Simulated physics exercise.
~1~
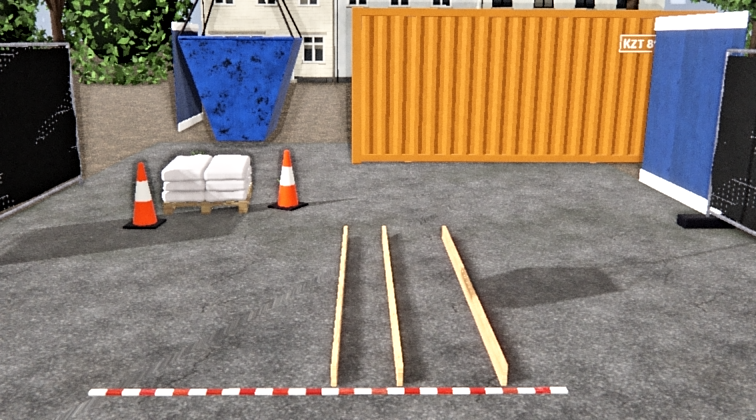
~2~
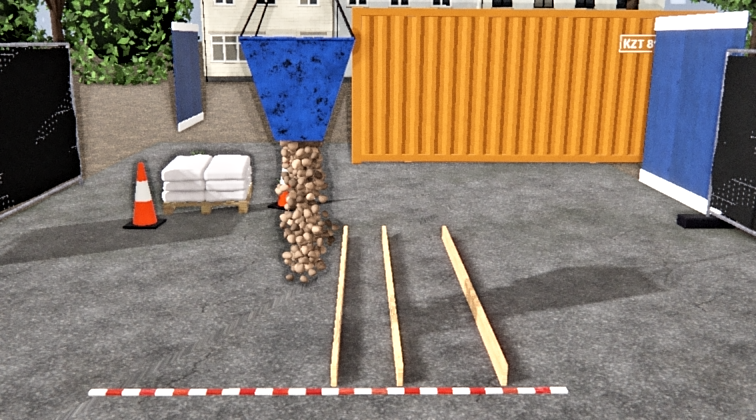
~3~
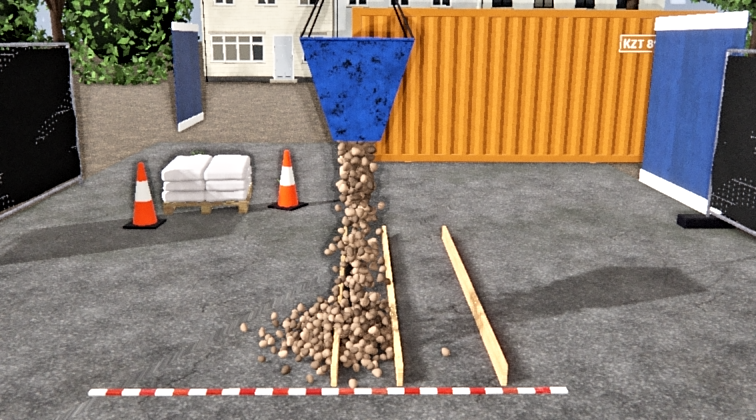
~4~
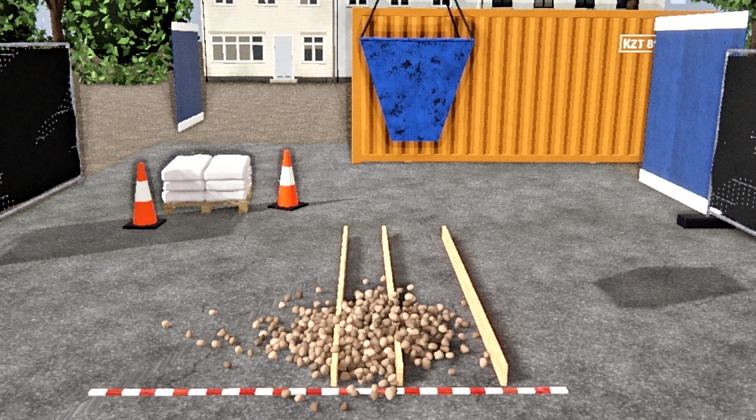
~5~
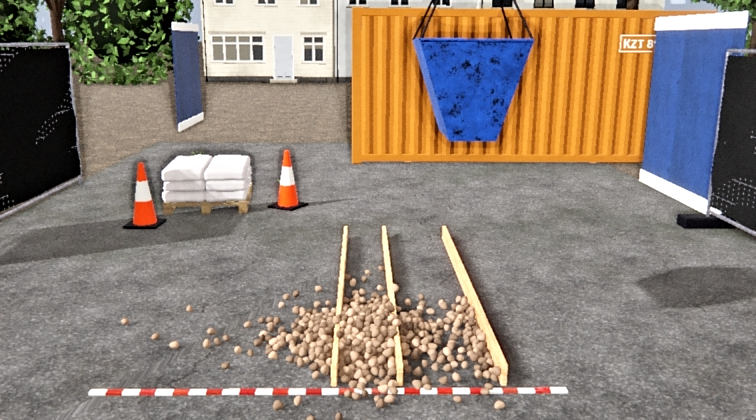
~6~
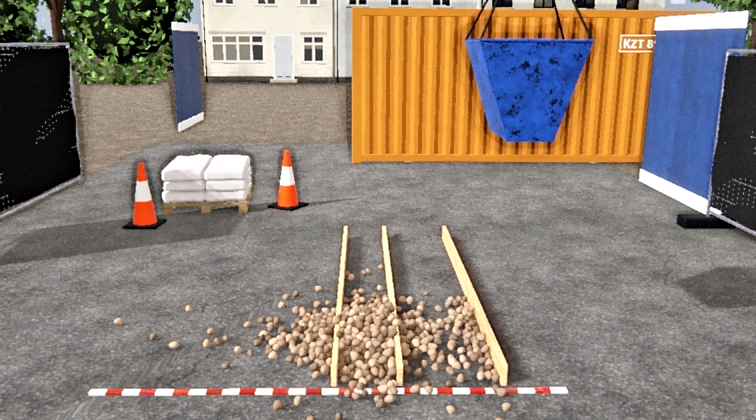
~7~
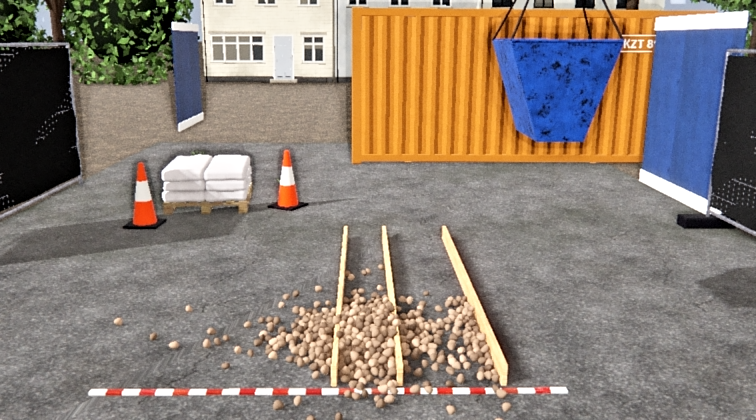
A blue skip glided right across a paved yard, pouring rounded cobbles over three wooden boards until it was empty, then kept moving. The stones spread and settled, most in the left bay, with smaller shares in the right bay and left of the boards.
